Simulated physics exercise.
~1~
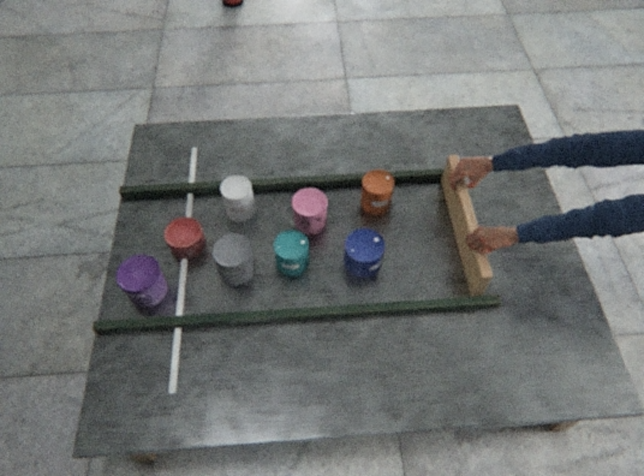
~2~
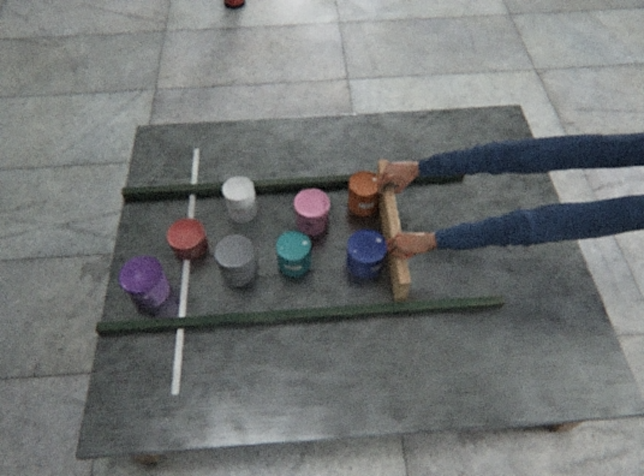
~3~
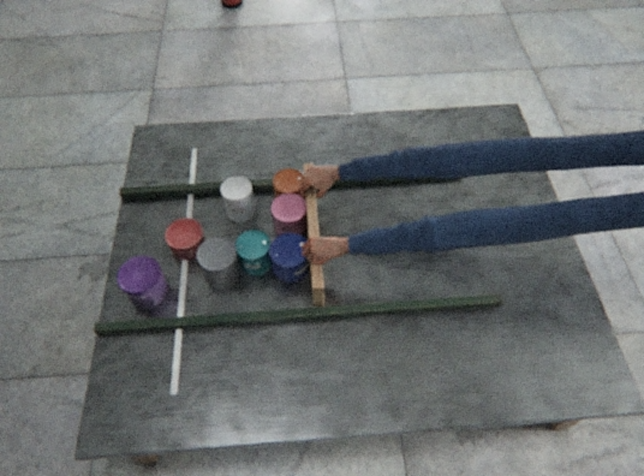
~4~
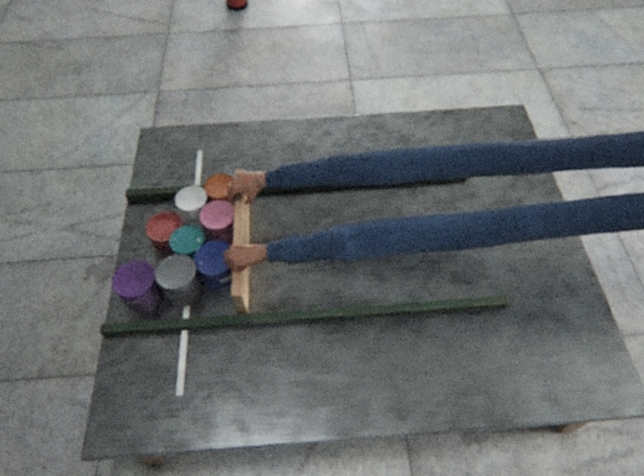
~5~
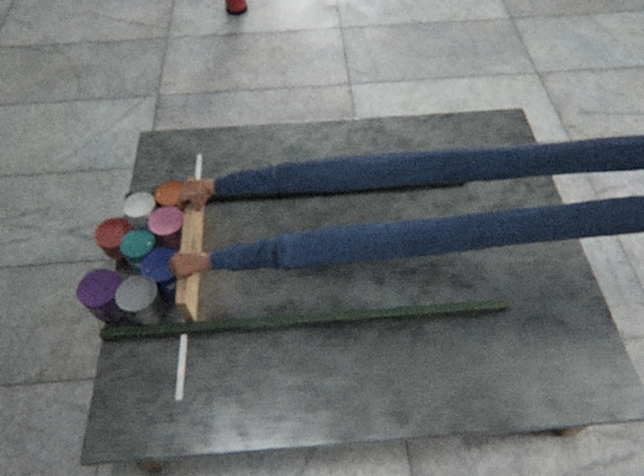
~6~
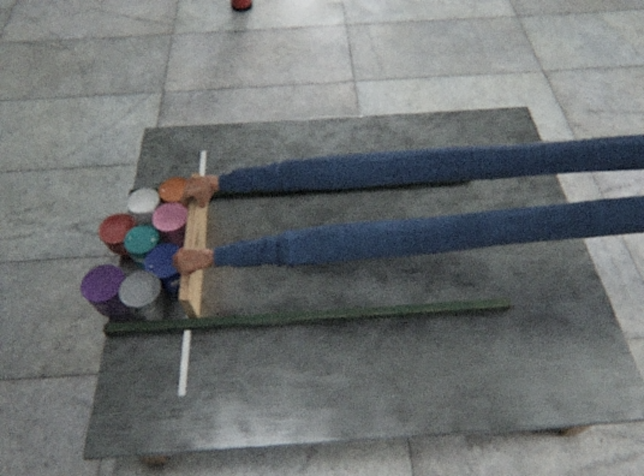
Two hands push a plank left, bunching eight colourful tubs together, and stop at the white strip.
